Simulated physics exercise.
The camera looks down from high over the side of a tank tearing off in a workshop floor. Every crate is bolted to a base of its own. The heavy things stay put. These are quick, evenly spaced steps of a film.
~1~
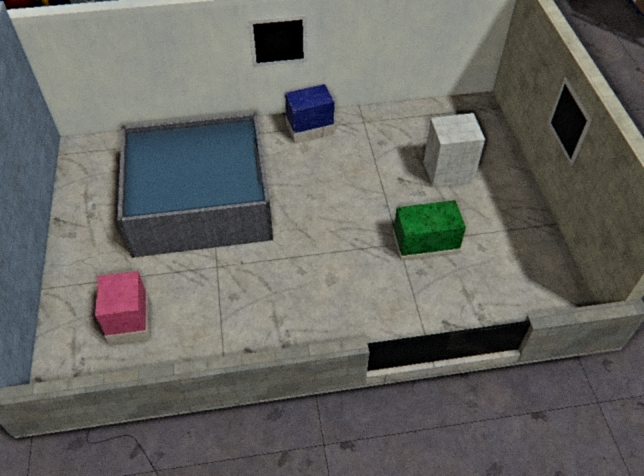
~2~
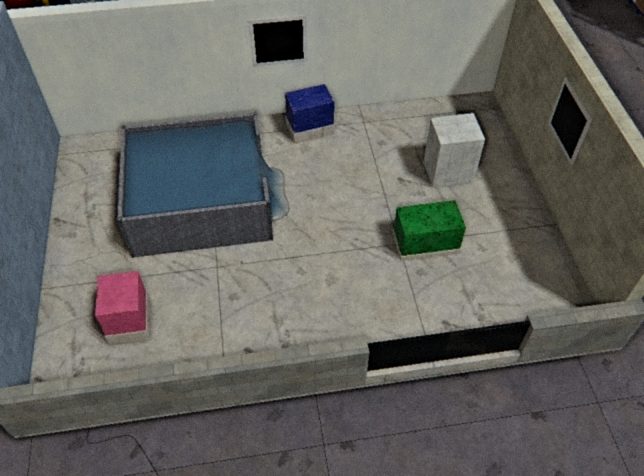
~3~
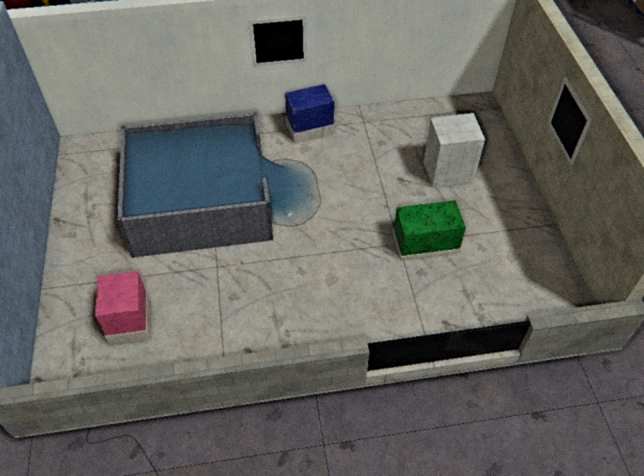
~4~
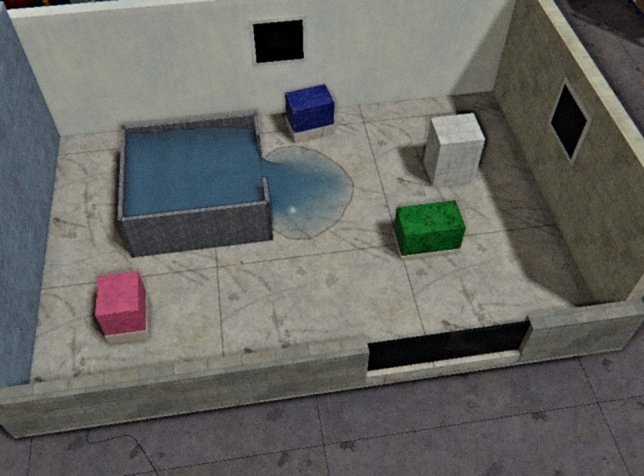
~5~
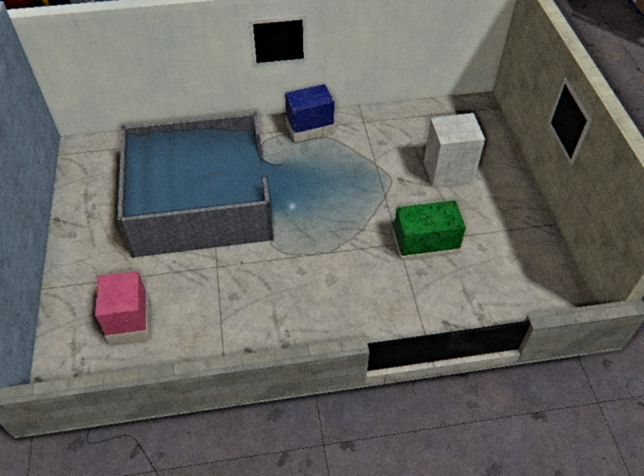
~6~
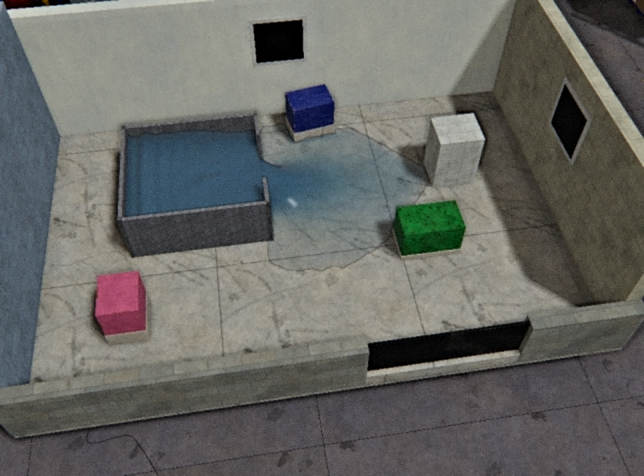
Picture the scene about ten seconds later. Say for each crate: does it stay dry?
As I see it, the pink crate remains moisture-free; the green crate picks up moisture; the blue crate remains moisture-free.
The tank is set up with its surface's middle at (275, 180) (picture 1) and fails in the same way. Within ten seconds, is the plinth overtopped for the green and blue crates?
Briefly, green crate gets flooded, while blue crate gets flooded.
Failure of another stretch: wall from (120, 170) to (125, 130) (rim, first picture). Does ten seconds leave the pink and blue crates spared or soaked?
In my view the pink crate is never reached, and the blue crate gets reached.
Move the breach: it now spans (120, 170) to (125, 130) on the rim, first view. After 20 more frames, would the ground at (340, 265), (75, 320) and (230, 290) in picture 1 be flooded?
As listed: Free of water, wet, covered.
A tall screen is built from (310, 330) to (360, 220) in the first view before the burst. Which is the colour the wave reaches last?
That would be the pink-painted one.
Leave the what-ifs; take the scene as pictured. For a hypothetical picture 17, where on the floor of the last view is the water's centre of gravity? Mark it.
My reading is close to (297, 195).
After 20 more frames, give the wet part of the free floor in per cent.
Estimated share: About 55 %.
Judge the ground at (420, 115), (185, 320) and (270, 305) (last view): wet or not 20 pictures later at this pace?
First inundated, second spared, third spared.
A moment on, water covers 35 % of the floor; the pink crate not reached, the green crate water round its plinth, the blue crate water round its plinth.
Next, water covers 45 % of the floor; the pink crate not reached, the green crate water round its plinth, the blue crate water round its plinth.
Then, water covers 55 % of the floor; the pink crate not reached, the green crate water round its plinth, the blue crate water round its plinth.
Later, water covers 70 % of the floor; the pink crate water round its plinth, the green crate water round its plinth, the blue crate water round its plinth.
In the end, water covers 100 % of the floor; the pink crate stayed above the water, the green crate was topped, the blue crate stayed above the water.
